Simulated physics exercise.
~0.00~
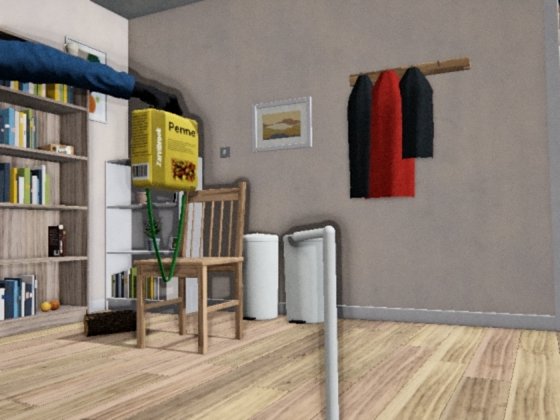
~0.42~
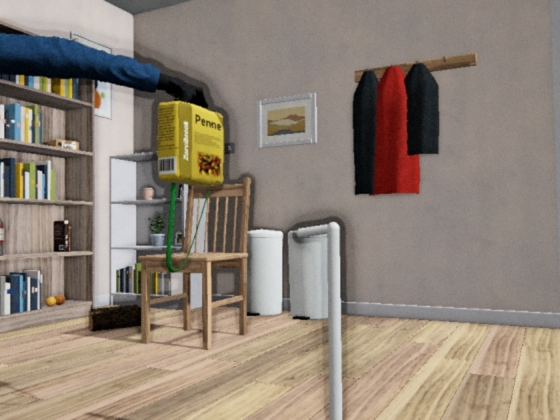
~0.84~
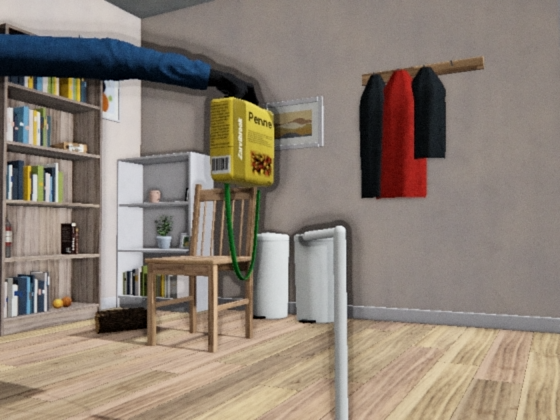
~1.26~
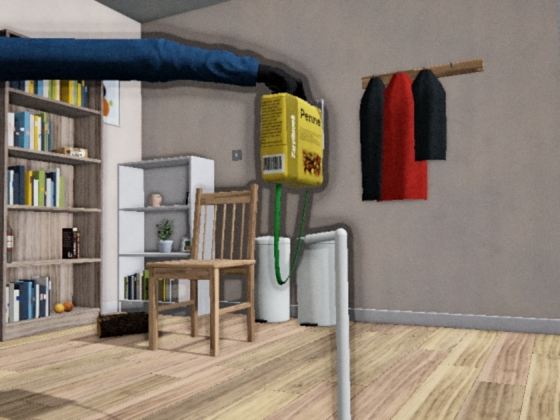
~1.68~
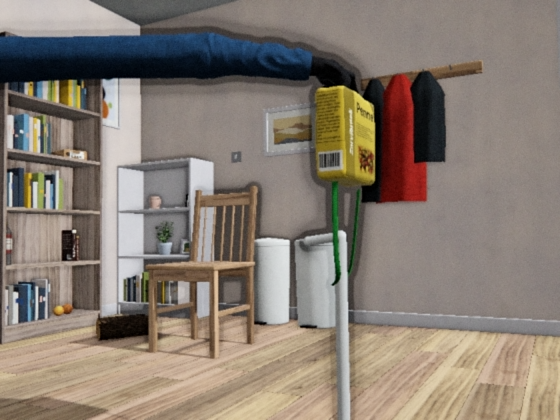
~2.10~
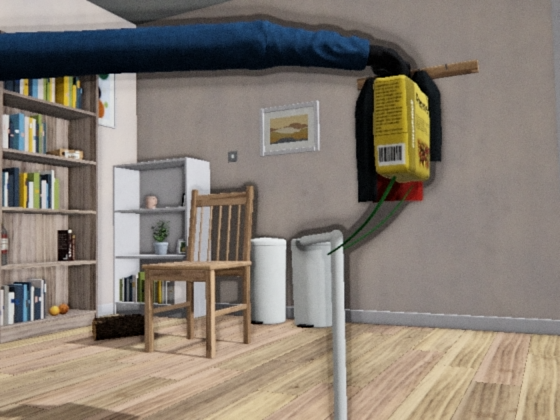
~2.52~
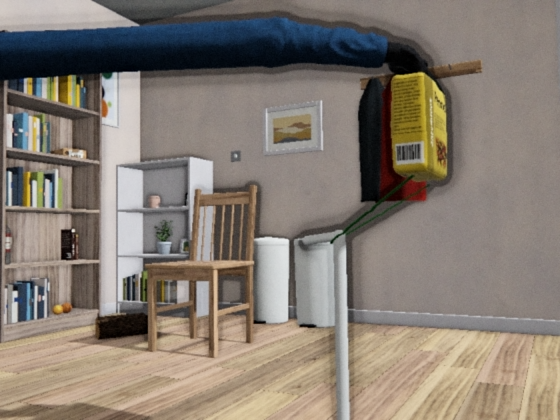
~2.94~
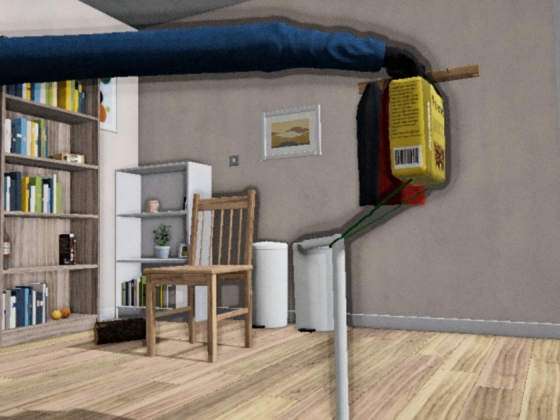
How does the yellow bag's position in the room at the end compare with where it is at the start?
At the start the yellow bag is on the left, above the wooden chair and left of the white post. At the end it is to the right of the post, in front of the coats hanging on the wall.
